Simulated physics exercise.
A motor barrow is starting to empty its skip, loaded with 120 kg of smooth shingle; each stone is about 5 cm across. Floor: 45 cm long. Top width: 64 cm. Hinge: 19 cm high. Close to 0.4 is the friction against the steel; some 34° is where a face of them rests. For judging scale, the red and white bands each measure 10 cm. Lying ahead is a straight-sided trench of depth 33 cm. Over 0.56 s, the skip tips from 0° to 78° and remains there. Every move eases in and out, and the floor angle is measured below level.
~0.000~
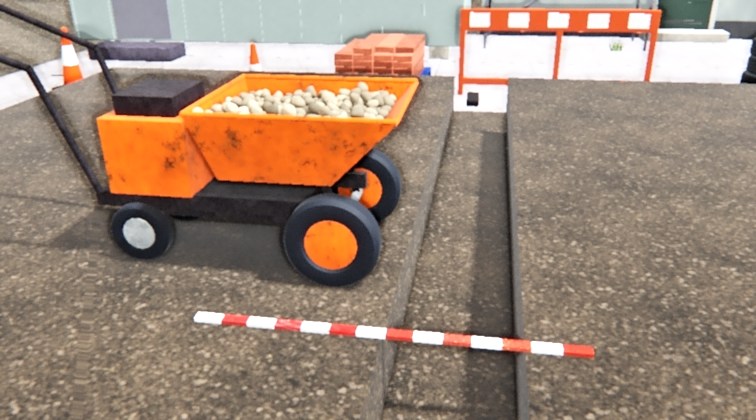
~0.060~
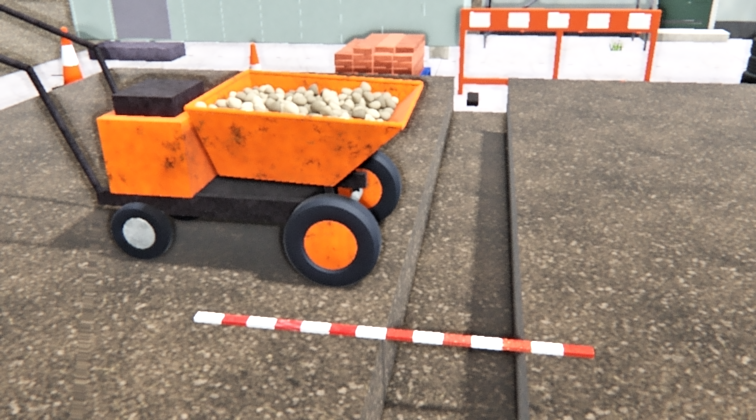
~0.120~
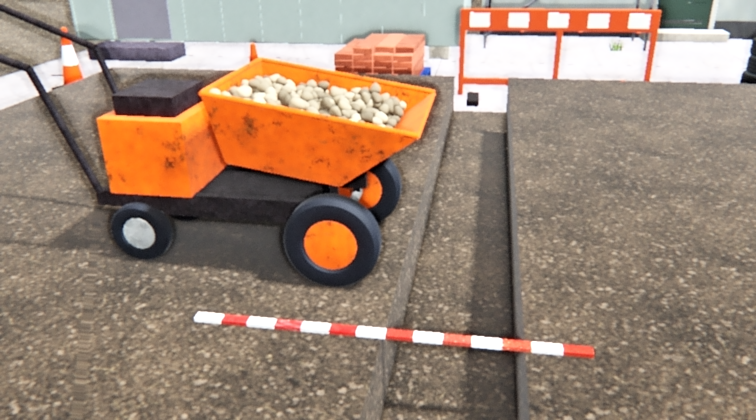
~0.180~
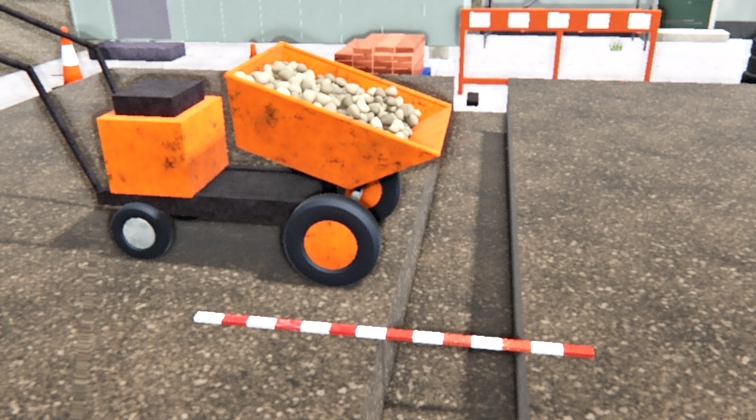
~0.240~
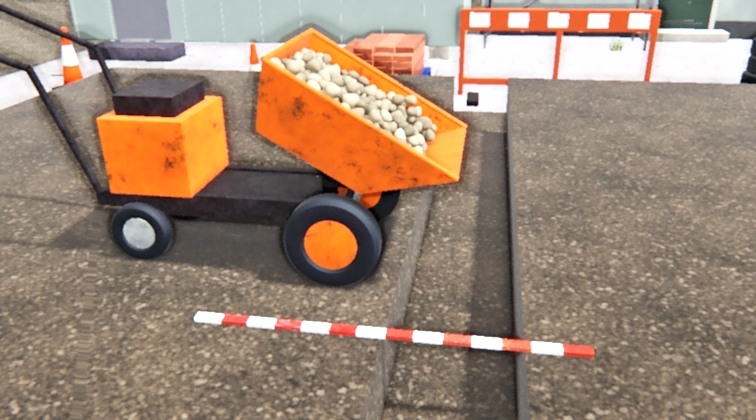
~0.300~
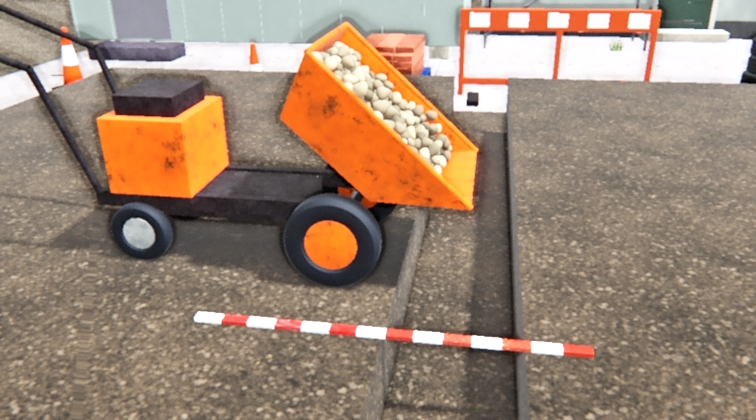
On a building site, an orange motor barrow tilts its stone-filled skip steeply to the right.
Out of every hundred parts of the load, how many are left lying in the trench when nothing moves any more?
Around 57 in every hundred.
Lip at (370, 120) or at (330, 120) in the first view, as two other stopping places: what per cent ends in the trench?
Roughly 80 percent for the first, and 100 percent for the second.
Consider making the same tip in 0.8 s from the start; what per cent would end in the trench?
Something close to 65 per cent.
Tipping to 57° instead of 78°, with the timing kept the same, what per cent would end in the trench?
It would be near 45 per cent.
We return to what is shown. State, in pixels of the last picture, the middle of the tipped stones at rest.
I'd point somewhere around (509, 310).
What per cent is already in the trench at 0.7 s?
By then, around 30 percent.
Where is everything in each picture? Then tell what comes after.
Lip at (397, 123), floor tilted 0°, highest stones at (317, 98), in the first frame.
The skip is at 2°, its lip at (403, 126); the top of the load is at (290, 97); the stones move at 0.5 m/s on average, in the second frame.
Lip at (418, 137), floor tilted 9°, highest stones at (264, 85); the stones move at 1.0 m/s on average, in the third frame.
The skip is at 19°, its lip at (438, 155); the top of the load is at (281, 71); the stones move at 1.4 m/s on average, in the fourth frame.
The skip is at 31°, its lip at (457, 179); the top of the load is at (308, 61); the stones move at 1.6 m/s on average, in the fifth frame.
The skip is at 43°, its lip at (471, 208); the top of the load is at (339, 53); the stones move at 1.7 m/s on average, in the sixth frame.
After 0.4 s the floor is at 66°; 100 % in the skip; the foremost stones are at (478, 215).
After 0.7 s the floor is at 78°; 47 % in the skip, 31 % in the trench, 22 % past the trench; the foremost stones are at (577, 256).
After 1.0 s the floor is at 78°; 0 % in the skip, 57 % in the trench, 43 % past the trench; the foremost stones are past the picture's edge.
After 3.0 s the floor is at 78°; 0 % in the skip, 57 % in the trench, 43 % past the trench; the foremost stones are past the picture's edge.
